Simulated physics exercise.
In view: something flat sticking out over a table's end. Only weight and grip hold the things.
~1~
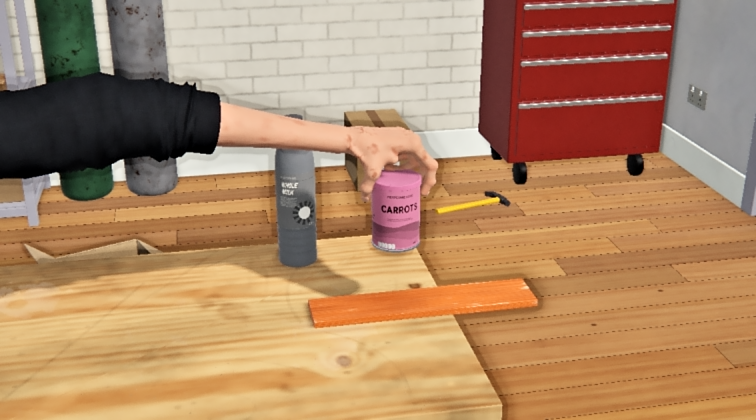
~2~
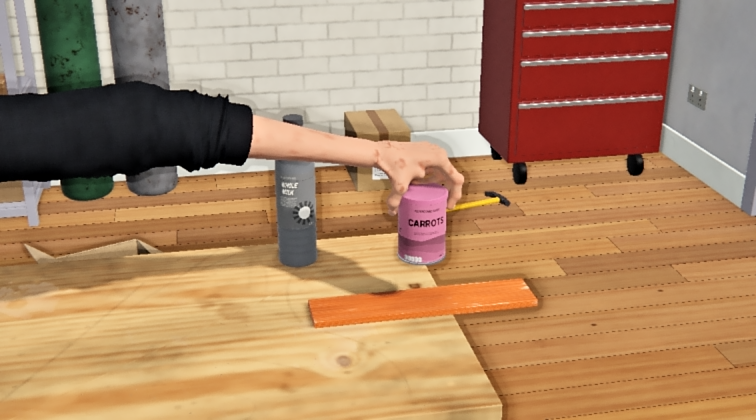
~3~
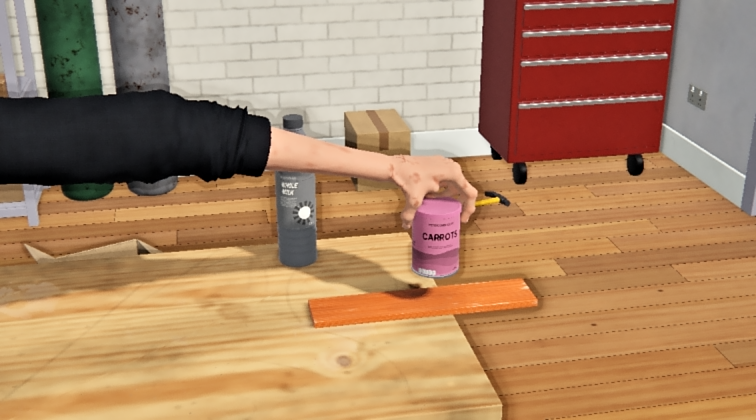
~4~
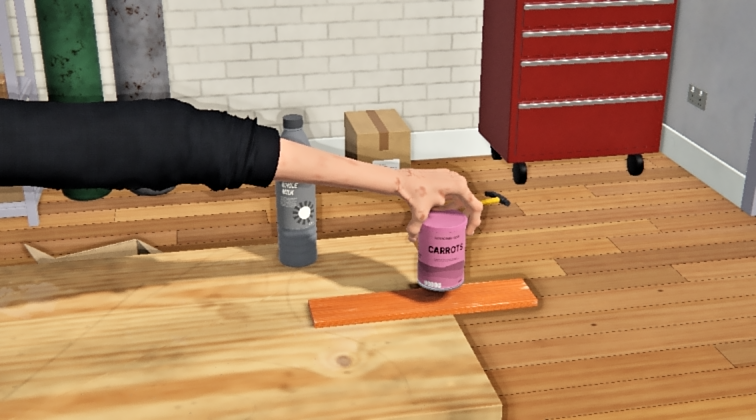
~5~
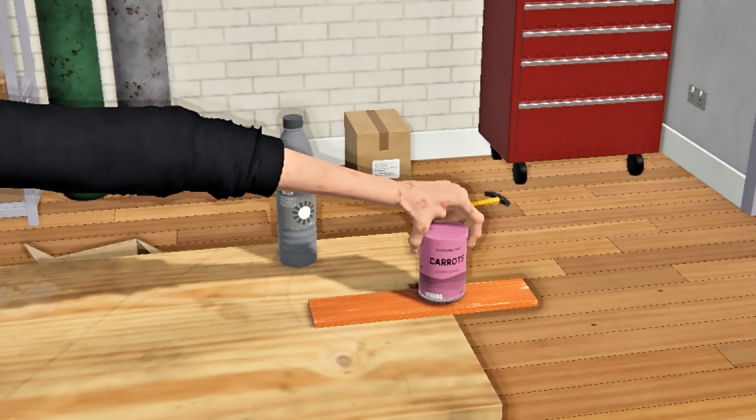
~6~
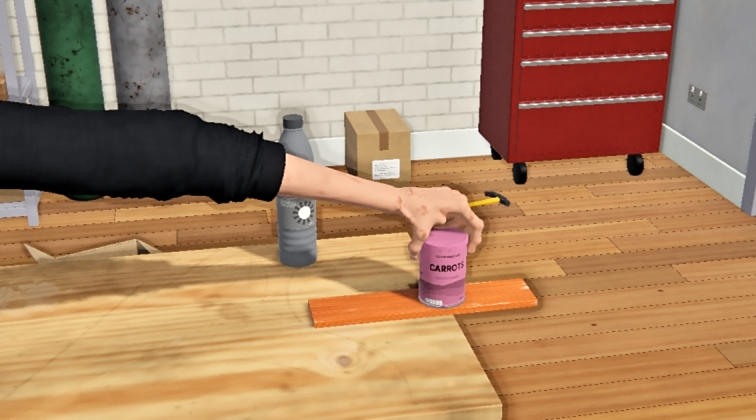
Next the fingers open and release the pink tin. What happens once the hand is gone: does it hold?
The plank keeps its balance.
Then, 0.20 s later than the last frame, all is still.
Then, 0.60 s later than the last frame, pink tin resting near (442, 267).
When it is over, all 3 as before. End places, in pixels of the last picture, pink tin near (442, 267). The plank stays on the table.
